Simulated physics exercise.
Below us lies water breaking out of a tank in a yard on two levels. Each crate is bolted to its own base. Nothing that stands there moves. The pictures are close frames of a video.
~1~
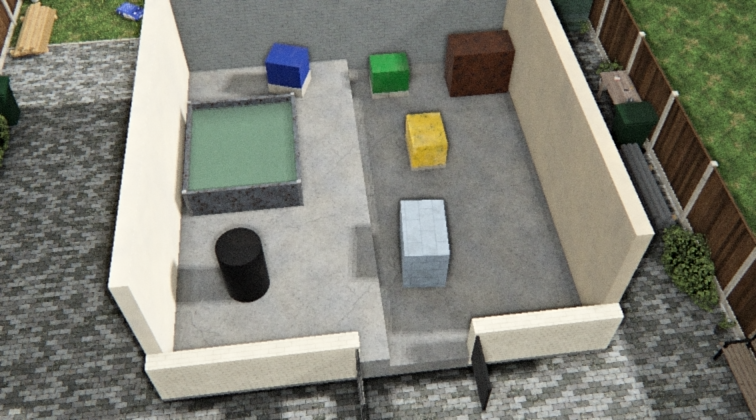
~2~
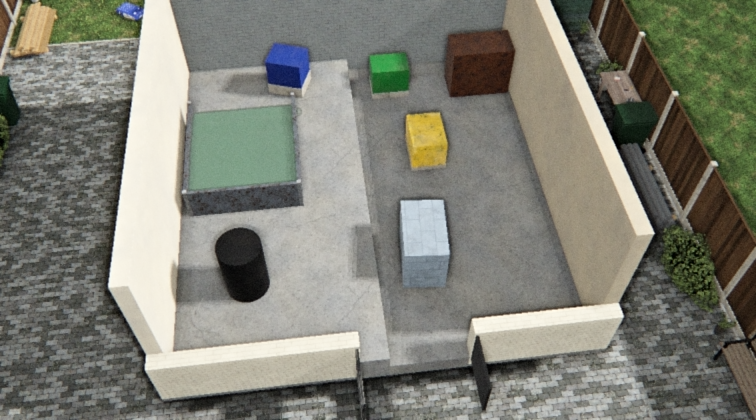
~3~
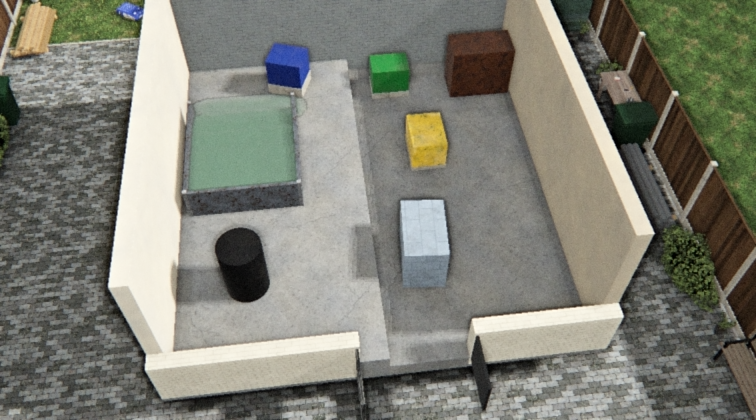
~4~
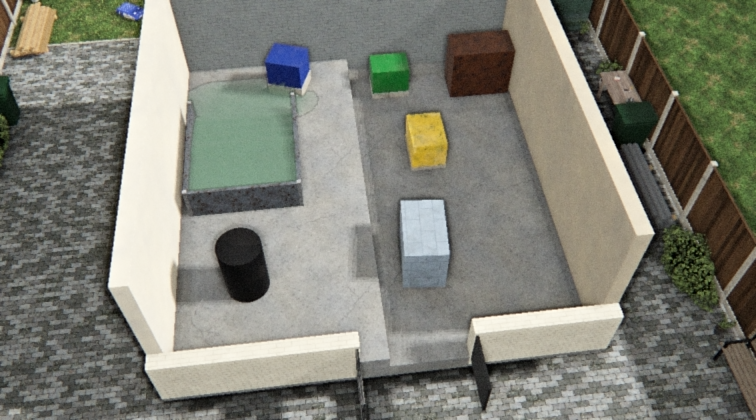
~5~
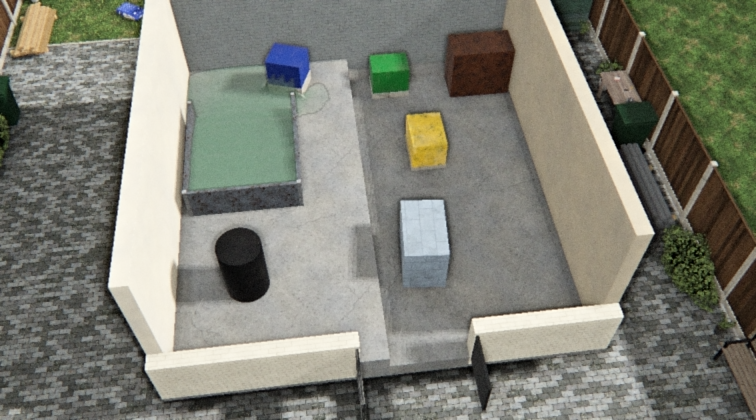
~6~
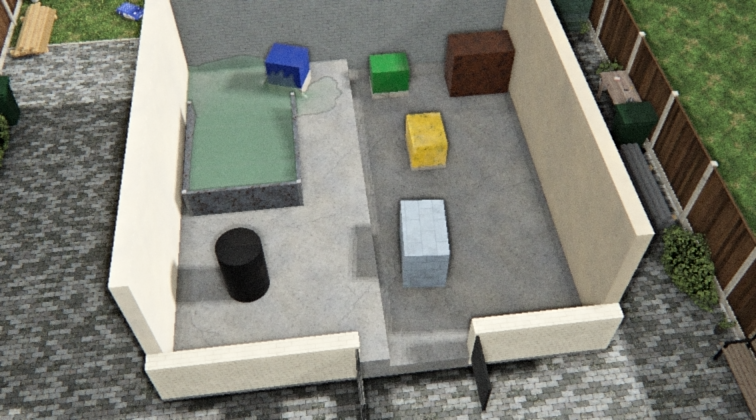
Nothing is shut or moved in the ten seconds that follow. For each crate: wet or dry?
In the end: The yellow crate is soaked; the blue crate is soaked; the green crate is soaked.
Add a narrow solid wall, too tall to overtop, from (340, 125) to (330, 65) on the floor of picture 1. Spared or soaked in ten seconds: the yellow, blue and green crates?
Yellow crate is safe; blue crate is topped; green crate is safe.
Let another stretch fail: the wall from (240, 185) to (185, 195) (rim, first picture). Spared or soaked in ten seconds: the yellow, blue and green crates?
My reading: Yellow takes water, blue escapes it, green escapes it.
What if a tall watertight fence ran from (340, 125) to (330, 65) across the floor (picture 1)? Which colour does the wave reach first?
That is the blue crate.
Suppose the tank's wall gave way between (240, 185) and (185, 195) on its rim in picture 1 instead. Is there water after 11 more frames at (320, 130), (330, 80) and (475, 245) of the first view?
In that order: Dry, no water, not flooded.
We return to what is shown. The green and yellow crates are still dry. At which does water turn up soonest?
It is the green one.
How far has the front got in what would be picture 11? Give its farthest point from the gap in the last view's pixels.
Near (367, 82).
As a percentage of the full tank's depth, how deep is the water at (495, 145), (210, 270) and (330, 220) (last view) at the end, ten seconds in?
About 6, 2 and 0 per cent.
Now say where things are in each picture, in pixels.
The first picture shows the water tank at (242, 144) is whole and still.
In the second picture, the front is at (299, 114), out from the gap on the water tank's far side.
In the third picture, water pours out on the water tank's far side and has run to (301, 103).
In the fourth picture, water pours out on the water tank's far side and has run to (188, 96).
In the fifth picture, the front is at (201, 72), out from the gap on the water tank's far side.
In the sixth picture, the front is at (329, 82), out from the gap on the water tank's far side.
A moment on, water covers 15 % of the floor; the yellow crate not reached, the blue crate water round its plinth, the green crate water round its plinth.
Next, water covers 25 % of the floor; the yellow crate water round its plinth, the blue crate water round its plinth, the green crate water round its plinth.
Then, water covers 35 % of the floor; the yellow crate water round its plinth, the blue crate water round its plinth, the green crate water round its plinth.
Later, water covers 55 % of the floor; the yellow crate water round its plinth, the blue crate water round its plinth, the green crate water round its plinth.
In the end, water covers 80 % of the floor; the yellow crate was topped, the blue crate was topped, the green crate was topped.
